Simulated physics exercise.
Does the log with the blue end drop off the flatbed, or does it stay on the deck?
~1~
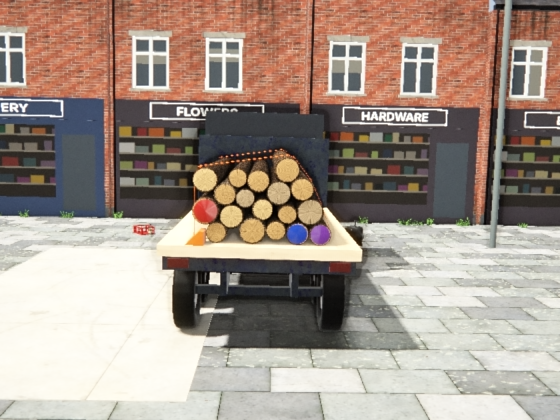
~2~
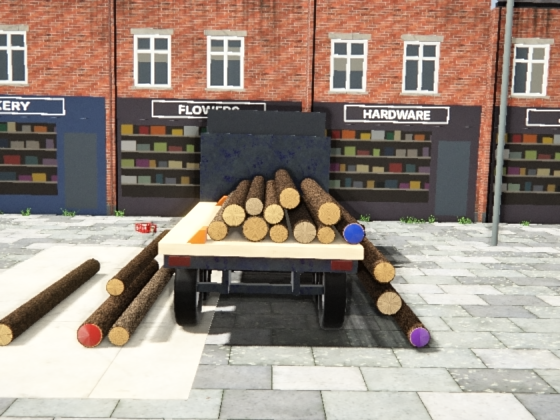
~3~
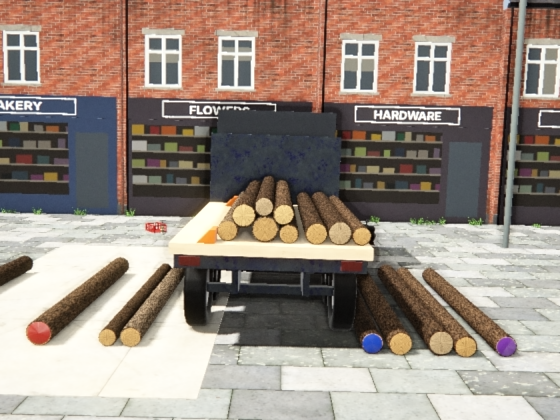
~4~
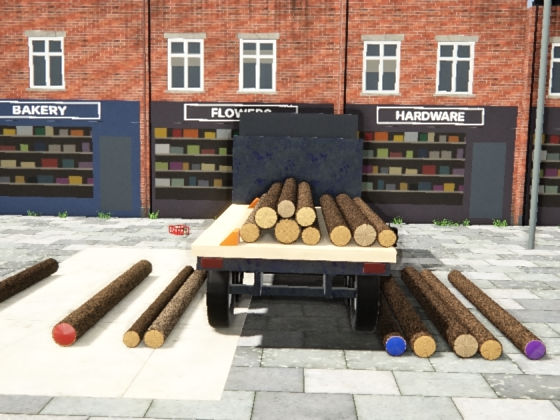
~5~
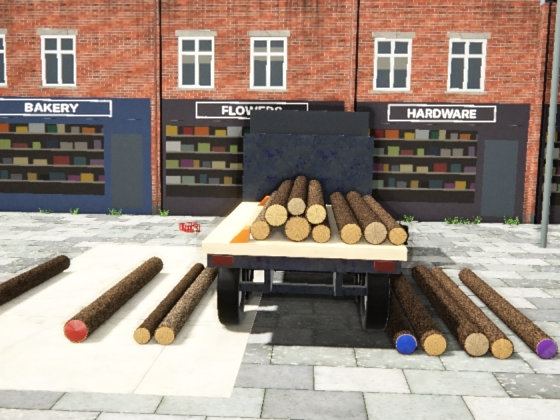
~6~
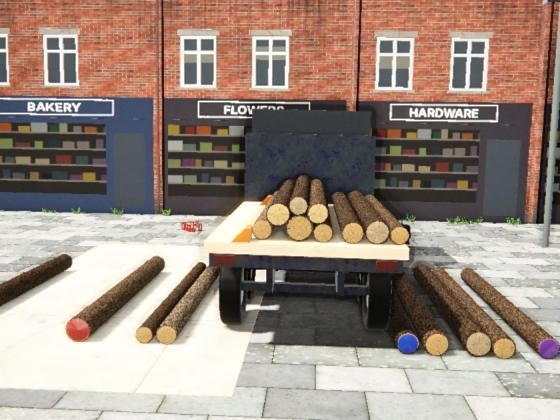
It drops off the right side and ends on the ground. The purple-ended log also lands on the right, and the red-ended one lands on the left.
